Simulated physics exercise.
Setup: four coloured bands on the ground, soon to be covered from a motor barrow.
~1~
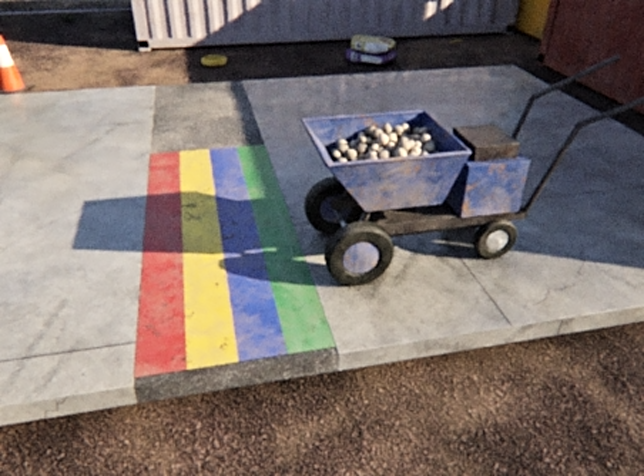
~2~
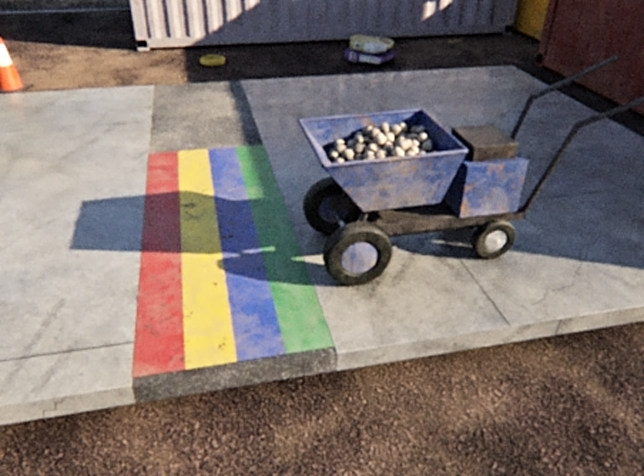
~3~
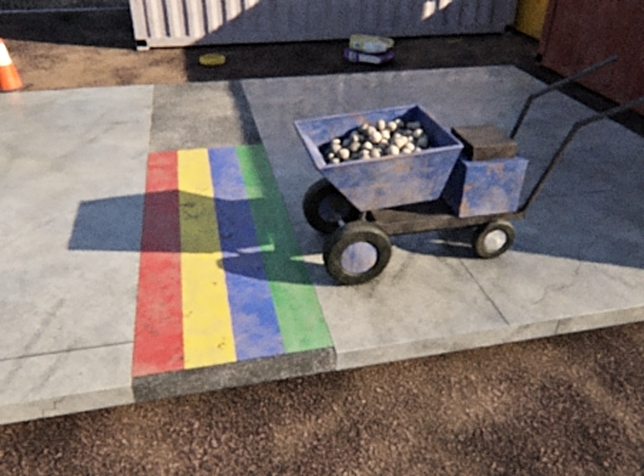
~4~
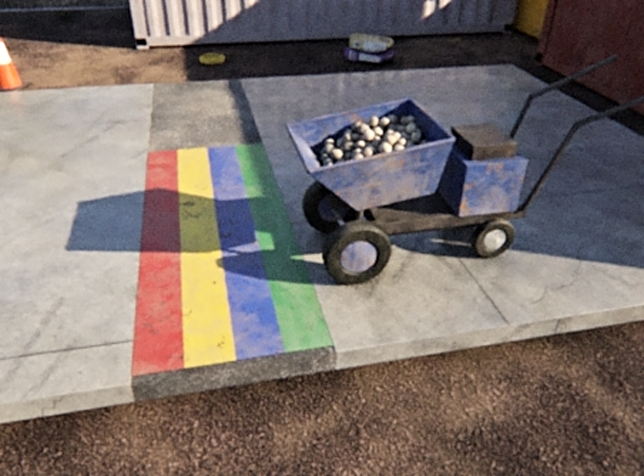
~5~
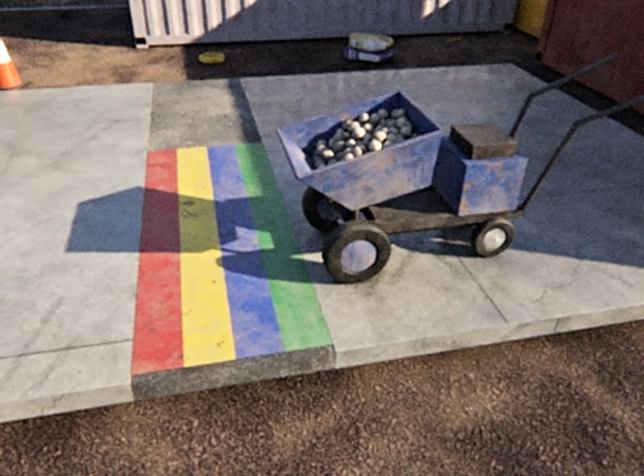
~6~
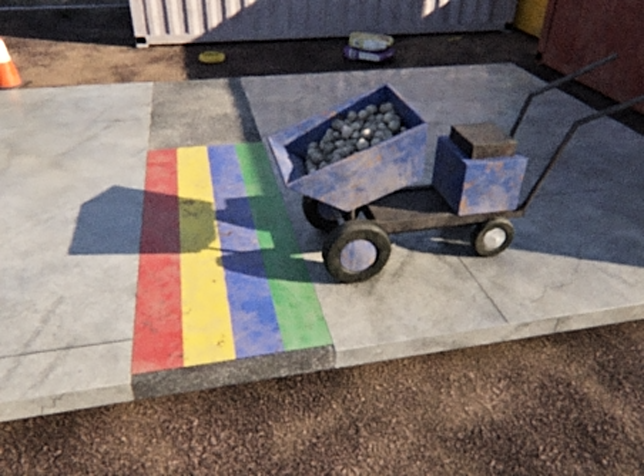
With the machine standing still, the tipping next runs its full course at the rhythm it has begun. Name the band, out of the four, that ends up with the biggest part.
The yellow band.
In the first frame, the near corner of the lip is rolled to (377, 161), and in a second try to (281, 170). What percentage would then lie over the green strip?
Roughly 20 and 0 %.
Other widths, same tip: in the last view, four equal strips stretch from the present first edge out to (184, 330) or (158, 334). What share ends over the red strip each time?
I get 30 % for the first one and 30 % for the second.
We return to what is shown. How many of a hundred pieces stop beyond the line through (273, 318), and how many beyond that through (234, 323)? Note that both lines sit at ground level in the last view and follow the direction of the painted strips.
Respectively 80 and 70 %.
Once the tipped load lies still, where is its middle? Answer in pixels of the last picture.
Around (193, 266).
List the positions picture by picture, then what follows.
In the first frame, lip of the skip at (327, 166), level; top of the load at (404, 151), river pebbles; green strip at (301, 313); blue strip at (256, 320); yellow strip at (210, 326); red strip at (161, 333).
In the second frame, lip of the skip at (324, 166), tipped barely; top of the load at (401, 150).
In the third frame, lip of the skip at (318, 168), tipped barely; top of the load at (397, 147).
In the fourth frame, lip of the skip at (309, 172), tipped a little; top of the load at (390, 144).
In the fifth frame, lip of the skip at (298, 178), tipped a little; top of the load at (388, 137).
In the sixth frame, lip of the skip at (287, 186), tipped clearly; top of the load at (382, 129); green strip at (298, 311); blue strip at (253, 317); yellow strip at (207, 323); red strip at (159, 330).
Soon, skip tipped steeply; all in the skip.
A while on, skip tipped right over; most in the skip; a small part over the blue strip; about a quarter over the yellow strip; a stray few over the red strip.
Towards the end, skip tipped right over; about a quarter in the skip; a small part over the blue strip; about a third over the yellow strip; about a quarter over the red strip; a small part off the paint.
Finally, skip tipped right over; about a quarter in the skip; none over the green strip; a small part over the blue strip; about a third over the yellow strip; about a quarter over the red strip; a small part off the paint.
